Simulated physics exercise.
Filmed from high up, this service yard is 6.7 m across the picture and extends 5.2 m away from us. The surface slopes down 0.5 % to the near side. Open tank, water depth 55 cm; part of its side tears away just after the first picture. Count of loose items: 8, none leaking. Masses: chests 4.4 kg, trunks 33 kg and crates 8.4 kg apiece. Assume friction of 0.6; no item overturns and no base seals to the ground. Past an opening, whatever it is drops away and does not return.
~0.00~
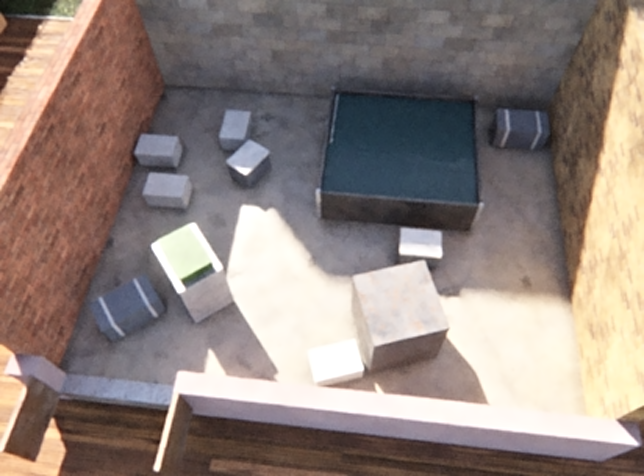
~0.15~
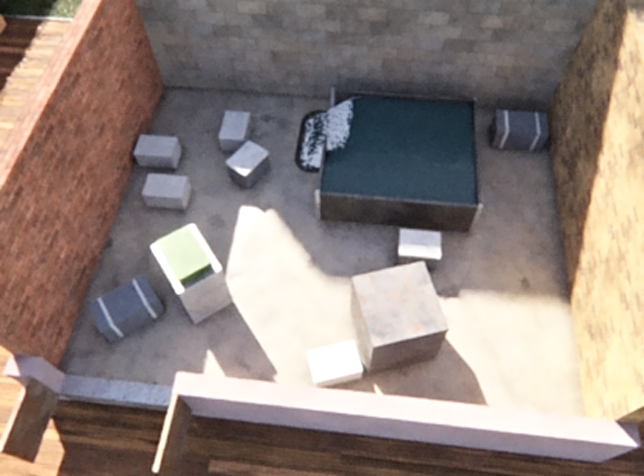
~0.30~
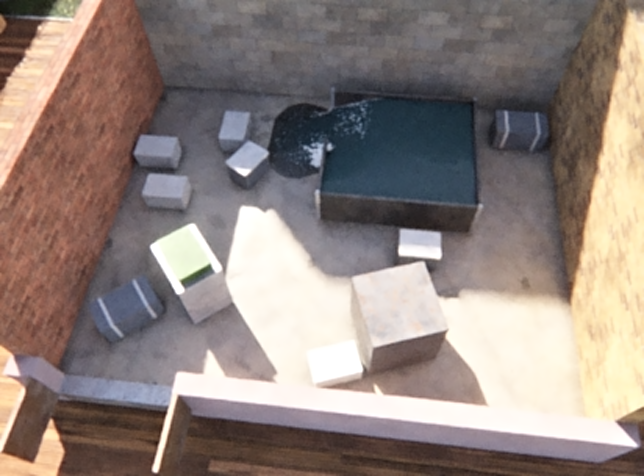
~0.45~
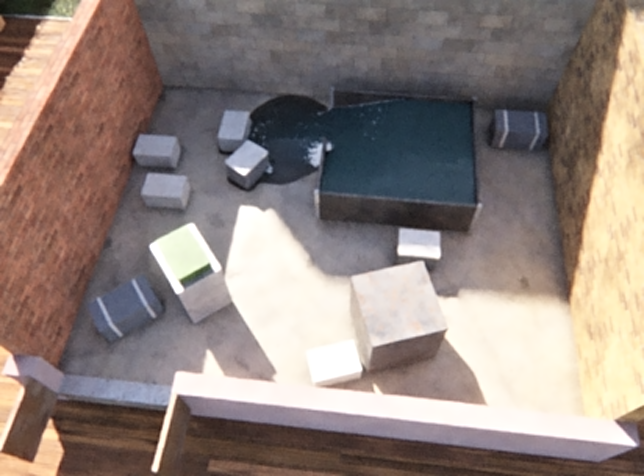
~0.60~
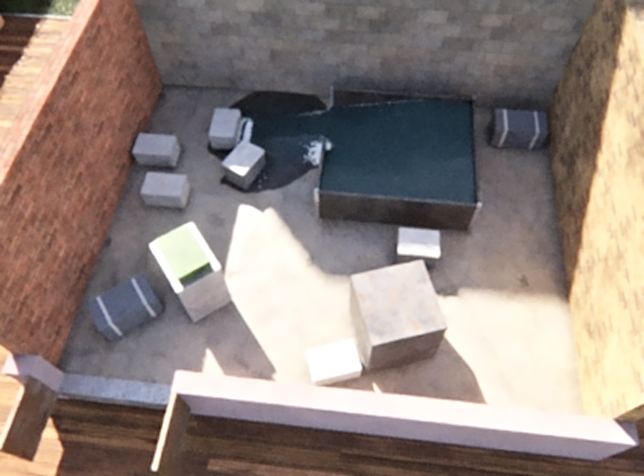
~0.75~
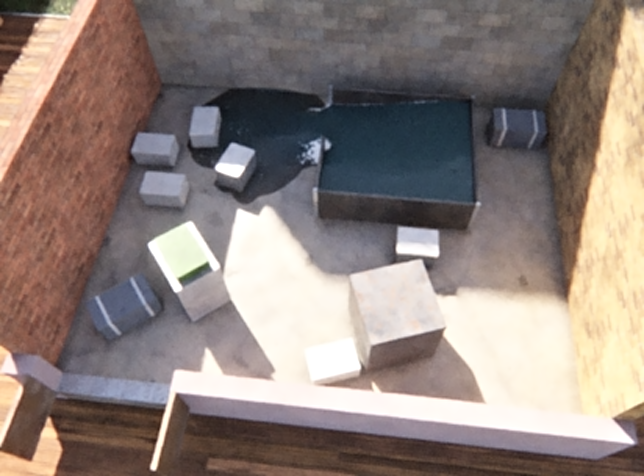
In a walled yard seen from above, water bursts from the left side of a large open tank and spreads in a dark pool across the ground, reaching two pale boxes and nudging them slightly to the left.
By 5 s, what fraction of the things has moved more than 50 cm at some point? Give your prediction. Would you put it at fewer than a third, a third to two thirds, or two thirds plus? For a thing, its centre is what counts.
Within the middle third.
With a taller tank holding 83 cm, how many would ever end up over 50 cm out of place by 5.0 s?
That would give 5.
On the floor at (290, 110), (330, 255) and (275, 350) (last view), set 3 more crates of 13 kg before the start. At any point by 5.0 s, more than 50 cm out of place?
Result, in sequence: Above the mark / below the mark / below the mark.
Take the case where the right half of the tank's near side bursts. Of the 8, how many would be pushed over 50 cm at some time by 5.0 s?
You'd get 2 in that case.
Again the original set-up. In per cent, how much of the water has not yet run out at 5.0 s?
About 94 in a hundred parts of the water.
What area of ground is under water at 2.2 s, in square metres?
Wet: Near 14 m2.
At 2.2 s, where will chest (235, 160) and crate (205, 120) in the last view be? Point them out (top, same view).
They should sit about (177, 204) and (141, 119) in the last view.
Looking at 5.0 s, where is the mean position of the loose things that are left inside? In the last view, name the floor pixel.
I'd put it close to (275, 297) in the last view.
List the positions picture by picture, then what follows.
The first picture shows a crate at (235, 124), on the bottom; a chest at (248, 156) rests on the ground; water covers 4.5 m2; 0 of 8 have shifted.
The second picture shows a crate at (234, 125), on the bottom; a chest at (247, 157) rests on the ground; 5.0 m2 under water; 0 of 8 have shifted.
The third picture shows a crate at (234, 125), on the bottom; a chest at (247, 157) rests on the ground; water covers 5.7 m2; 0 of 8 have shifted.
The fourth picture shows a crate at (234, 125) rests on the ground; a chest at (246, 157) rests on the ground; 6.6 m2 under water; 0 of 8 have shifted.
The fifth picture shows a crate at (224, 122), on the bottom, 14 cm from its start; a chest at (243, 157) rests on the ground, 5 cm from its start; water covers 7.3 m2; 1 of 8 have shifted.
The sixth picture shows a crate at (204, 120), on the bottom, 46 cm from its start; a chest at (235, 159) rests on the ground, 17 cm from its start; 8.3 m2 under water; 2 of 8 have shifted.
After 1.1 s 2 of 8 are over 50 cm from their spots; 0 afloat.
After 2.2 s 2 of 8 are over 50 cm from their spots; 2 afloat.
After 3.5 s 4 of 8 are over 50 cm from their spots; 4 afloat.
After 5.0 s 5 of 8 are over 50 cm from their spots, and 5 have been at some point; 3 afloat.
